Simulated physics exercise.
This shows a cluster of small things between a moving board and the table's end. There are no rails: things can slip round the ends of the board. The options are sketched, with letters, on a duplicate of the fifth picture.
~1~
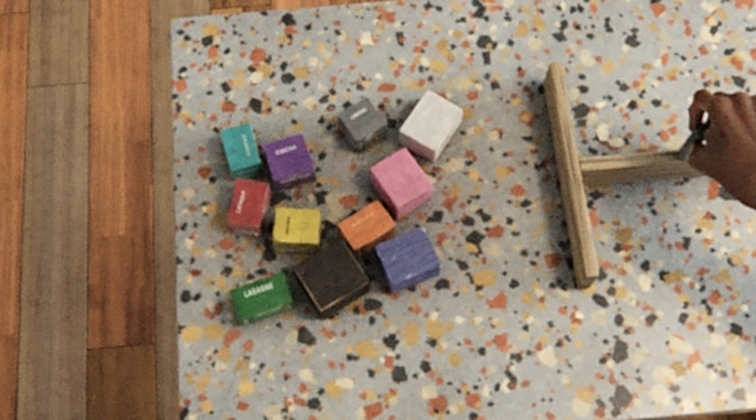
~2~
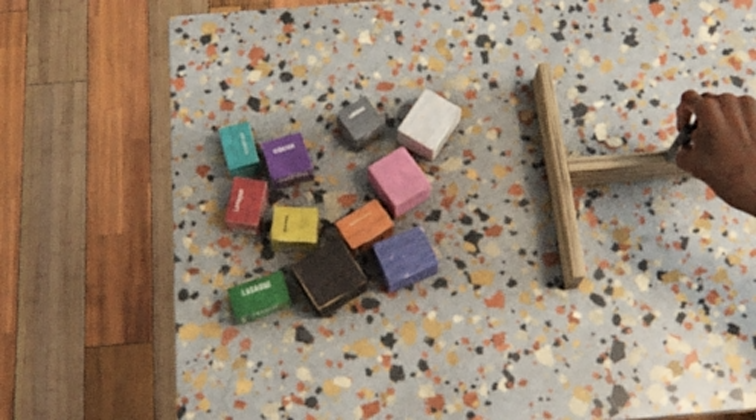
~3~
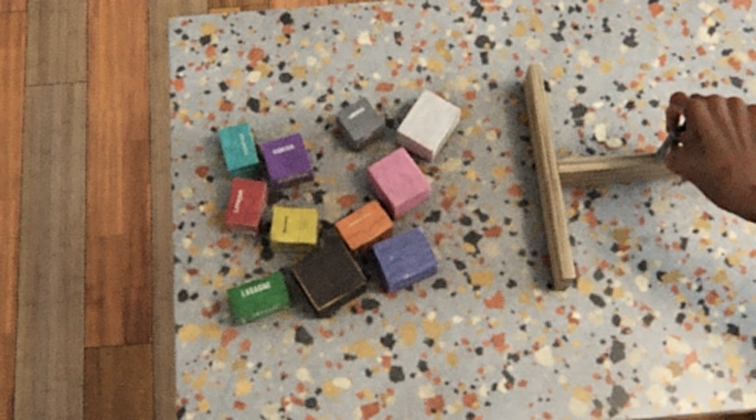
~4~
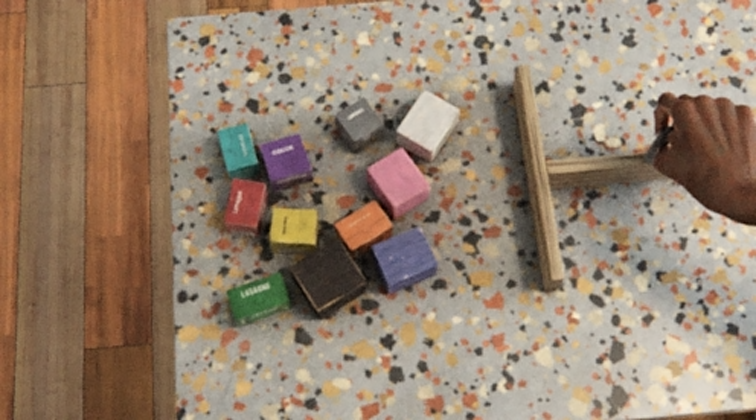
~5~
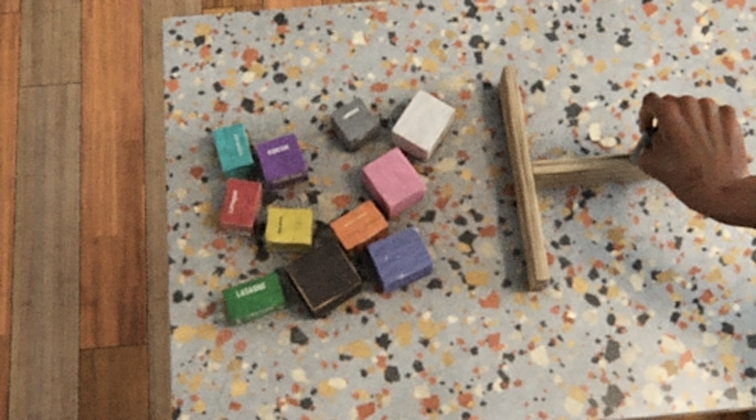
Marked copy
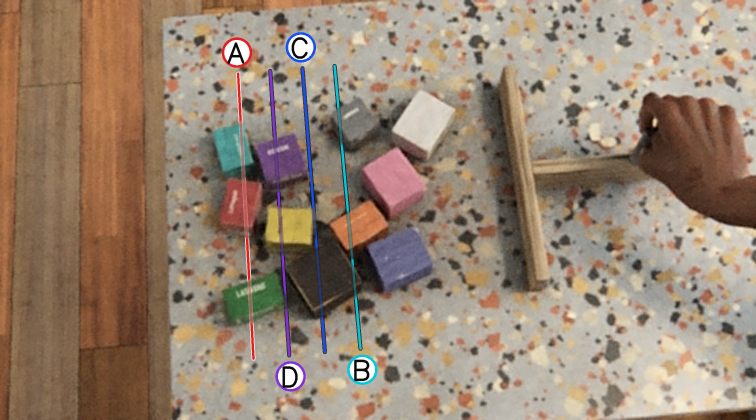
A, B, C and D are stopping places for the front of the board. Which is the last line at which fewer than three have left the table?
Up to line D.
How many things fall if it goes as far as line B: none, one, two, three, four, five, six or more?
The count is none.
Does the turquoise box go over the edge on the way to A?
Yes.
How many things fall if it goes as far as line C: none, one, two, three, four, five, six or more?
In all, none.
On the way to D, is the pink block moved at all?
Yes.
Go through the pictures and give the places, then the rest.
In the first picture, orange packet (367, 230); purple box (290, 162); yellow packet (298, 230).
In the second picture, board (562, 165); grey packet (361, 124).
In the third picture, board (551, 167); pink block (398, 183).
In the fourth picture, board (540, 168); black block (329, 279).
In the fifth picture, board (526, 168); blue block (400, 260); red packet (241, 207); orange packet (360, 230).
On the marked copy, A at (245, 209); B at (347, 200); C at (313, 203); D at (279, 206).
Following D. Soon after the start, board (437, 176); grey packet (345, 125); white block (392, 135).
Later, board (349, 183); green packet (204, 311); red packet (207, 195).
In the end, board (282, 189); red packet over the edge; green packet over the edge; two fallen.
As for the rest, A drops five; B is within the limit but short; C is within the limit but short.
